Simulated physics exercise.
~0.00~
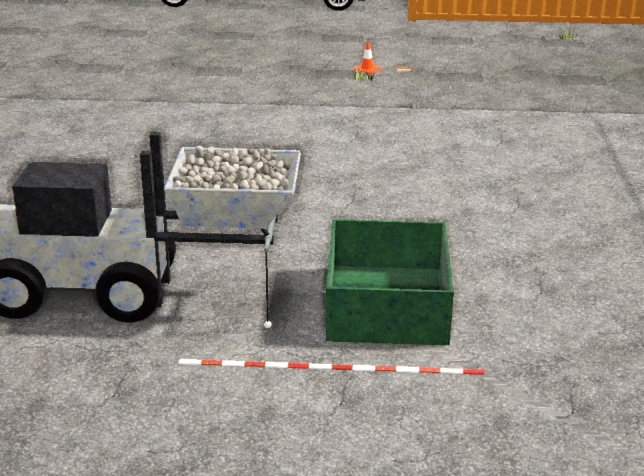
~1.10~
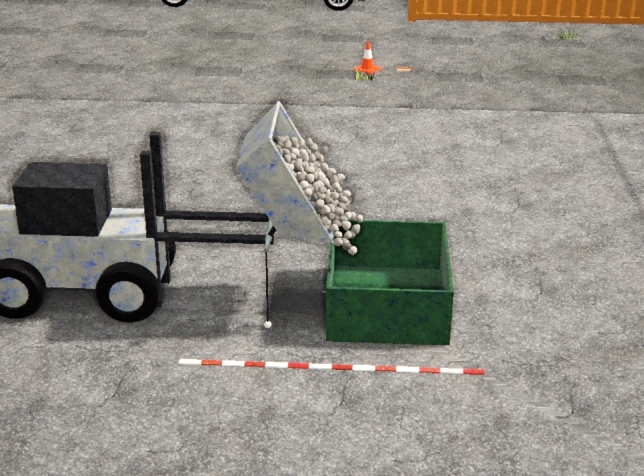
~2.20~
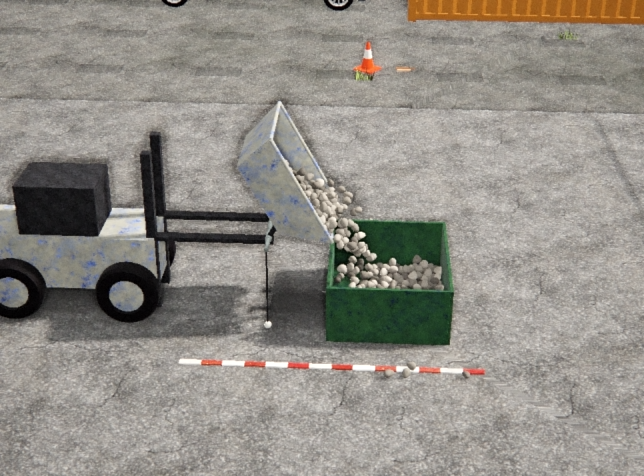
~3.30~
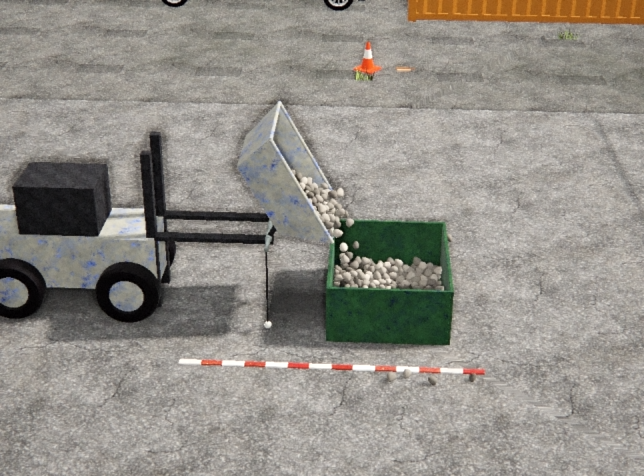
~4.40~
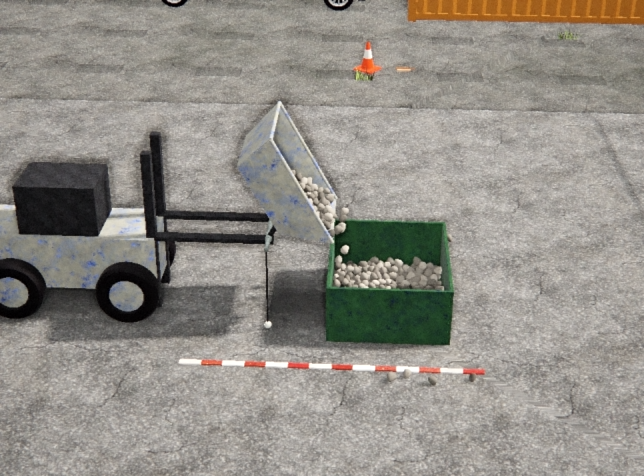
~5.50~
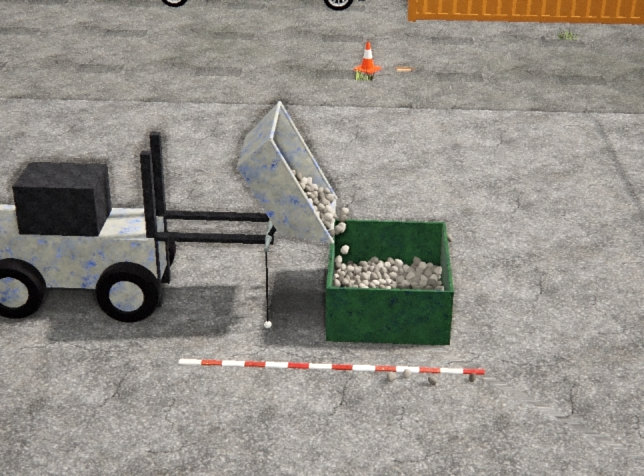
To begin with, a forklift on grey paving holds up a pale tipping skip heaped with rounded stones, with an open green bin standing just to its right. The skip then swings steeply forward, and the stones slide down toward its lower lip and the bin. They pour over the edge and spread across the bin, while a few land on the ground near the red and white staff. The flow thins and stops while the skip stays tilted. At the end, most of the stones lie in the bin, but a sizeable cluster remains in the skip.
